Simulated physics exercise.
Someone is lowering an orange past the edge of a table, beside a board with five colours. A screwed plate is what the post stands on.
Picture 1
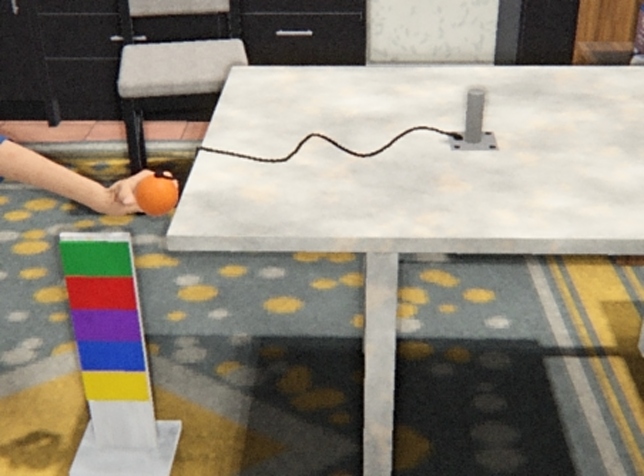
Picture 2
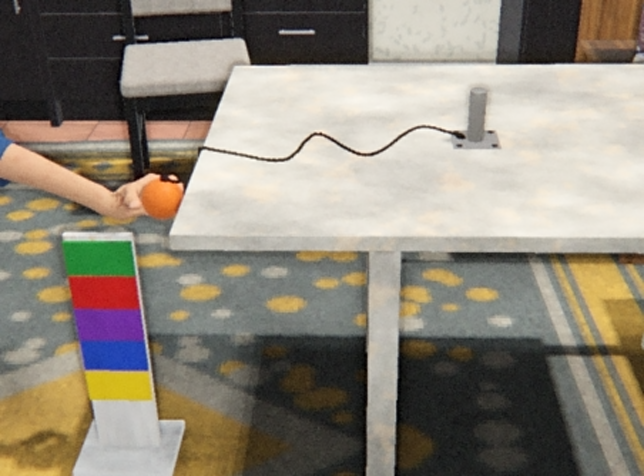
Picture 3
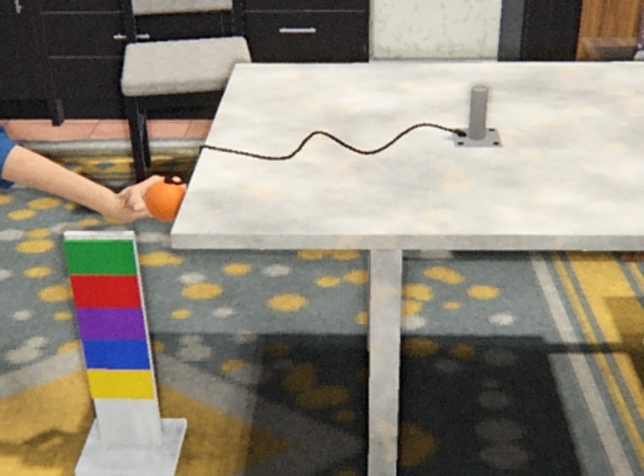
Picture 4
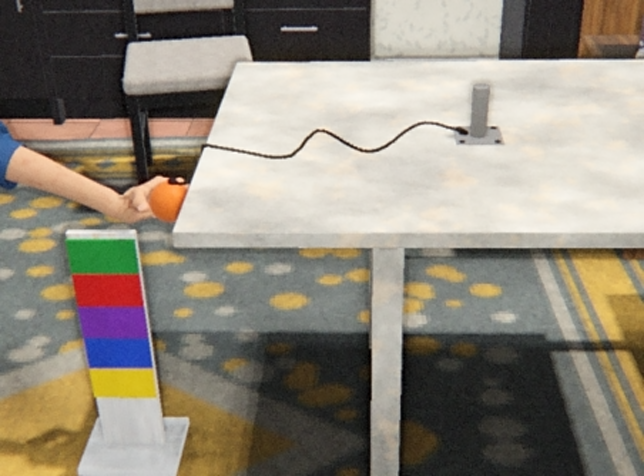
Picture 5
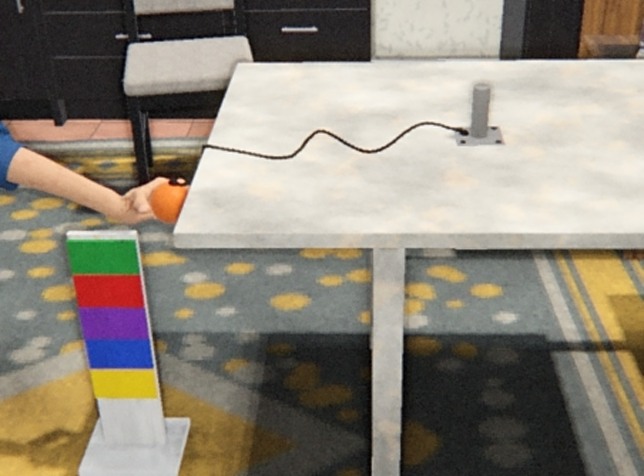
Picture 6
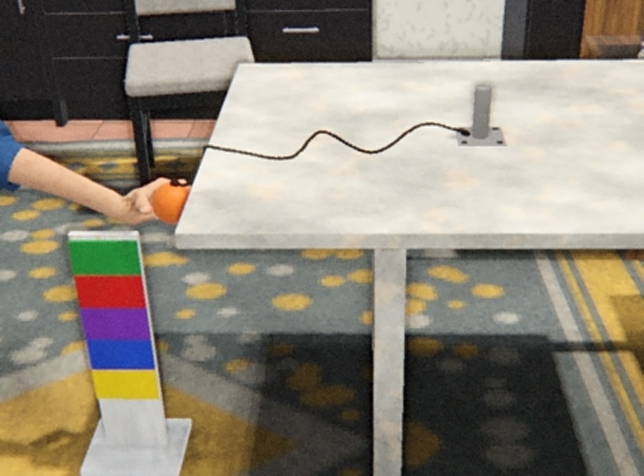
The video shows a hand holding an orange ball by a pale table's left edge, near a colour-striped board, as a wavy cord runs to a plate-mounted post. The hand shifts slightly right while the view drifts a little.
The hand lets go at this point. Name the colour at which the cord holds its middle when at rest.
Purple.
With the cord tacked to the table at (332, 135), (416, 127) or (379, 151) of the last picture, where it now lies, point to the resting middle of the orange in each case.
In order: (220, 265), then (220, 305), then (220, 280).
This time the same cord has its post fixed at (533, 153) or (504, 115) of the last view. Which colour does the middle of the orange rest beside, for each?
First try: Red; second try: Red.
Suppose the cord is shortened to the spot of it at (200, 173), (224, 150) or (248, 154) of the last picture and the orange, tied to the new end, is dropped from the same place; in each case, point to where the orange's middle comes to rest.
Roughly (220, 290), (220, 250), (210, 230).
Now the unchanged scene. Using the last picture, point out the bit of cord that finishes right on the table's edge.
At (304, 147), roughly.
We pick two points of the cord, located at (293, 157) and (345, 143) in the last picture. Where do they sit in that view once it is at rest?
You'll find the first mark at (208, 175) and the second mark at (285, 144).
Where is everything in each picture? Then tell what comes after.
Orange (157, 195); green (96, 261); red (101, 294); purple (106, 326); blue (111, 358); yellow (116, 387), in the first frame.
Orange (162, 199); cord through (434, 128) (387, 147) (330, 138) (292, 157) (221, 151), in the second frame.
Orange (166, 201), in the third frame.
Orange (170, 201); cord through (437, 124) (390, 144) (333, 135) (295, 154) (224, 149), in the fourth frame.
Orange (171, 203), in the fifth frame.
Orange (173, 203); cord through (439, 125) (392, 145) (335, 136) (297, 155) (226, 150), in the sixth frame.
A little later, orange near (190, 312); level with purple.
Next, orange near (248, 323); level with purple.
Later still, orange near (211, 323); level with purple.
When it is over, orange near (221, 323); level with purple. Its centre hangs level with the purple band.
